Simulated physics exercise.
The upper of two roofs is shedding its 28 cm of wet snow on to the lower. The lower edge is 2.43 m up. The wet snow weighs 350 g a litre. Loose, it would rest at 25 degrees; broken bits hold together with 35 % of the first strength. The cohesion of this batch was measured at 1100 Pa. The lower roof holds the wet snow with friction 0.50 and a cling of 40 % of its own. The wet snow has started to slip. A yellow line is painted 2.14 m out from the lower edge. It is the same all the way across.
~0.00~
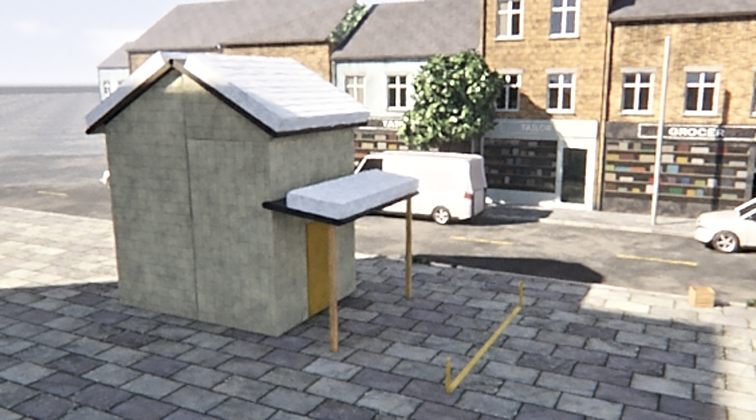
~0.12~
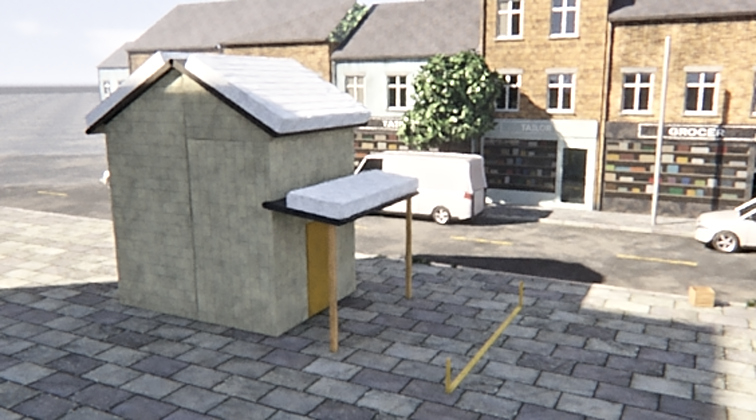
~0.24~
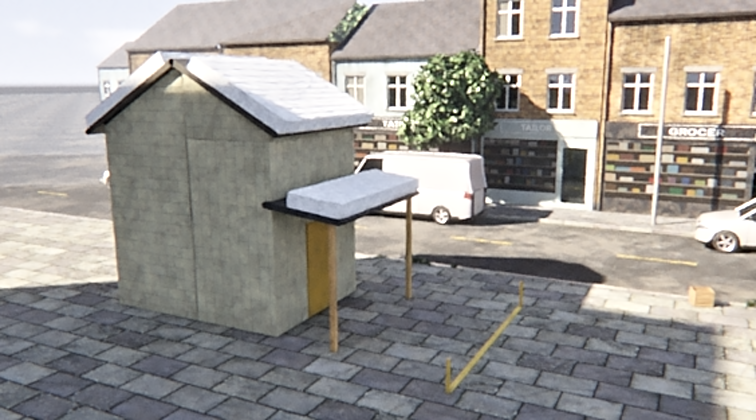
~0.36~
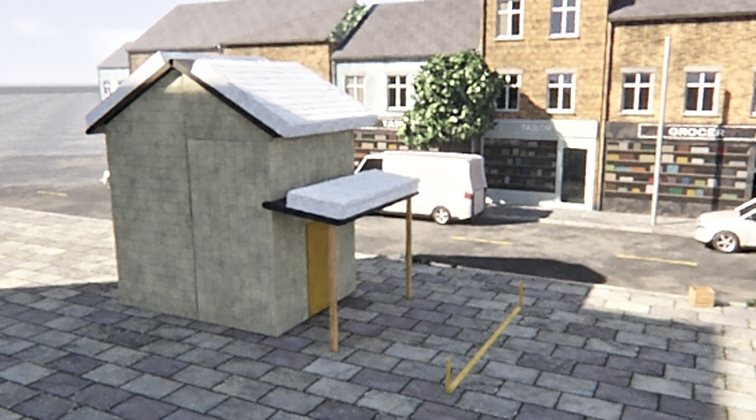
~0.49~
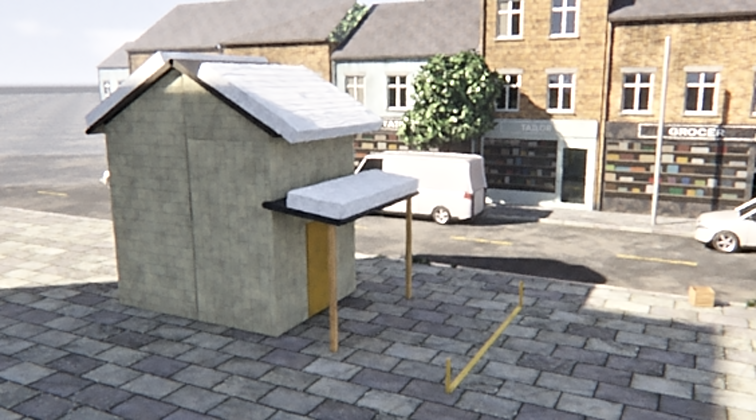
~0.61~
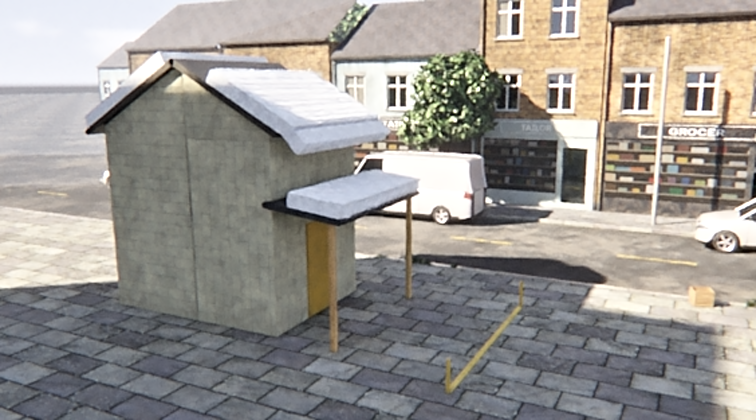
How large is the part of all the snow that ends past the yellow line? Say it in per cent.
It comes to some 24 %.
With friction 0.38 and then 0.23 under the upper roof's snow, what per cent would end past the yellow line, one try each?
In turn about 1 %, 16 %.
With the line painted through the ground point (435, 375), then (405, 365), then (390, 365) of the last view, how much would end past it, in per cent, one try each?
In turn about 35 %, 50 %, 60 %.
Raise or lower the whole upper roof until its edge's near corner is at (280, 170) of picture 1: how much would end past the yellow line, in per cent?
It would be near 1 %.
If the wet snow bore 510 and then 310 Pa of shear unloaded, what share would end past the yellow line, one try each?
In turn about 35 %, 35 %.
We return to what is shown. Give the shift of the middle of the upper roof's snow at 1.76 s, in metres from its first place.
Some 4.4 m.
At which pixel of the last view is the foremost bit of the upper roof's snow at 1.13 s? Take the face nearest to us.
Near (346, 201).
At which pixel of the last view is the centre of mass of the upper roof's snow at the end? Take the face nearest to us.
Around (435, 353).
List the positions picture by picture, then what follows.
The first picture shows foremost bit of the wet snow at (278, 129).
The second picture shows foremost bit of the wet snow at (279, 129), its middle shifted 2.0 cm.
The third picture shows foremost bit of the wet snow at (282, 122), its middle shifted 8.2 cm, 3 % of it past the upper edge, in one piece.
The fourth picture shows foremost bit of the wet snow at (286, 125), its middle shifted 19 cm, 8 % of it past the upper edge, in one piece.
The fifth picture shows foremost bit of the wet snow at (293, 136), its middle shifted 35 cm, 15 % of it past the upper edge, in one piece.
The sixth picture shows foremost bit of the wet snow at (301, 141), its middle shifted 57 cm, 24 % of it past the upper edge, cracking.
After 1.13 s, none is below the lower edge and 0 % is past the line.
After 1.76 s, 57 % is below the lower edge and 0 % is past the line.
After 2.38 s, 69 % is below the lower edge and 24 % is past the line.
After 3.00 s, 69 % is below the lower edge and 24 % is past the line.
After 3.10 s, 69 % is below the lower edge and 24 % is past the line.
